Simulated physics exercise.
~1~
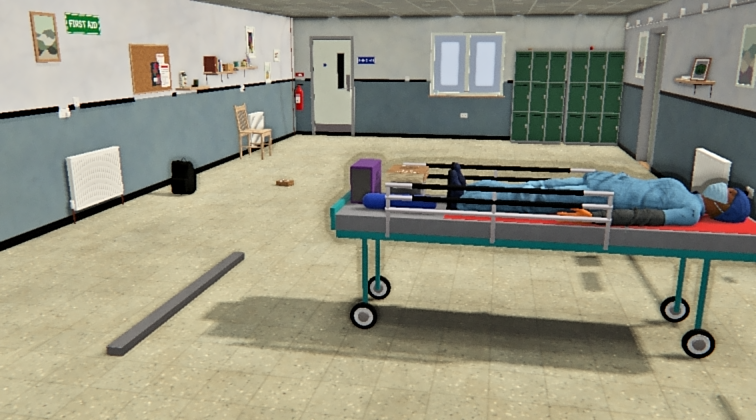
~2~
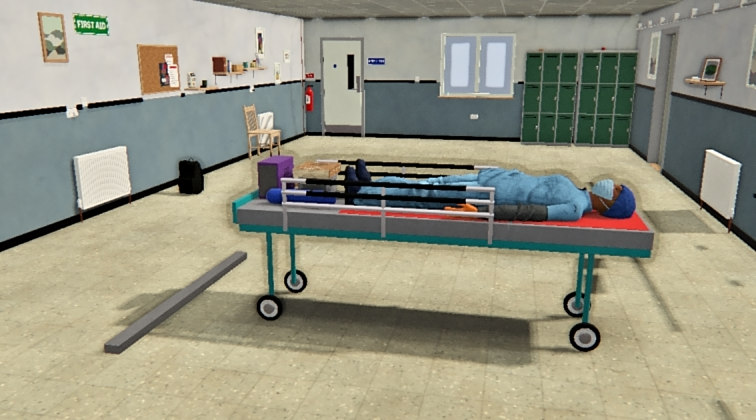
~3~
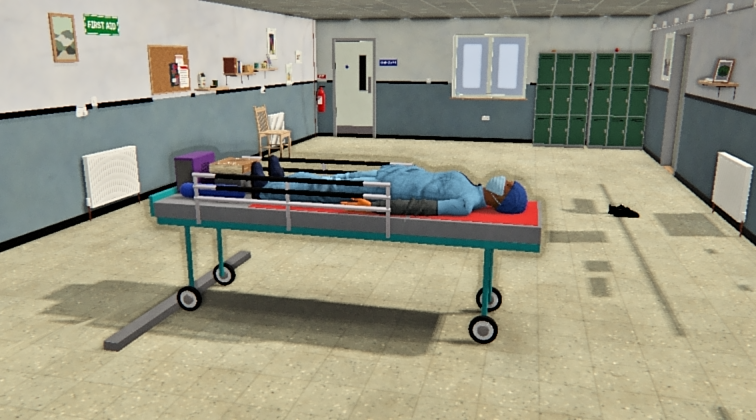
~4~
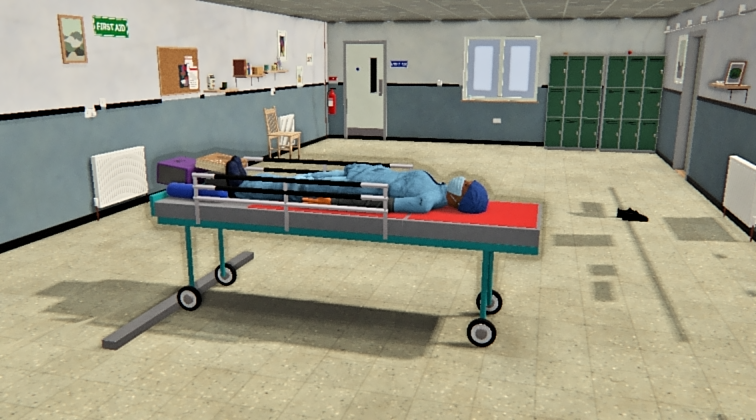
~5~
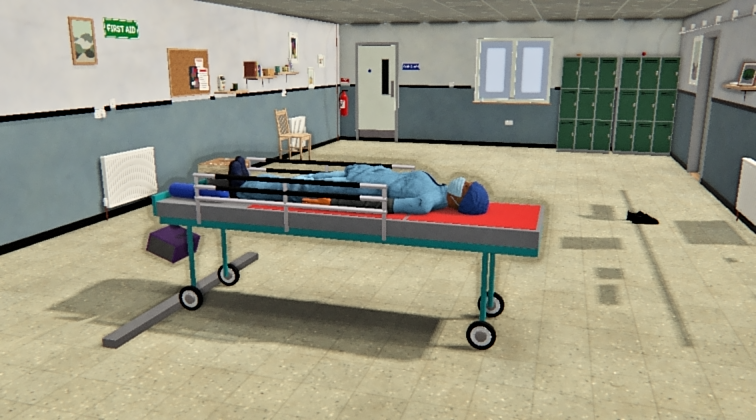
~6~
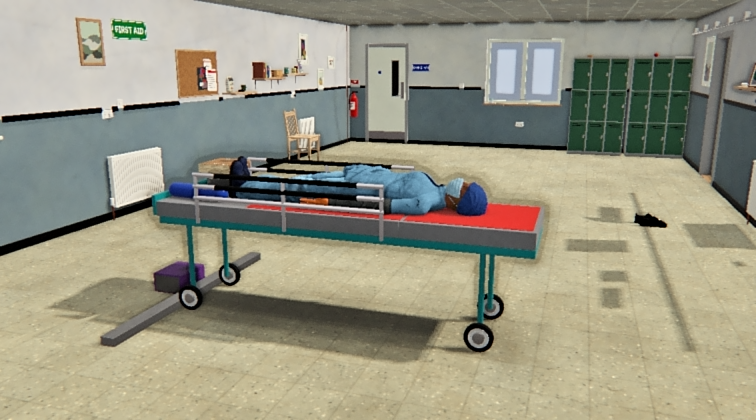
A person in blue scrubs lay limp on a trolley that rolled left across the room until its wheels met a grey bar on the floor and it stopped dead; the purple box tipped off the left end onto the floor, while the rest stayed aboard.
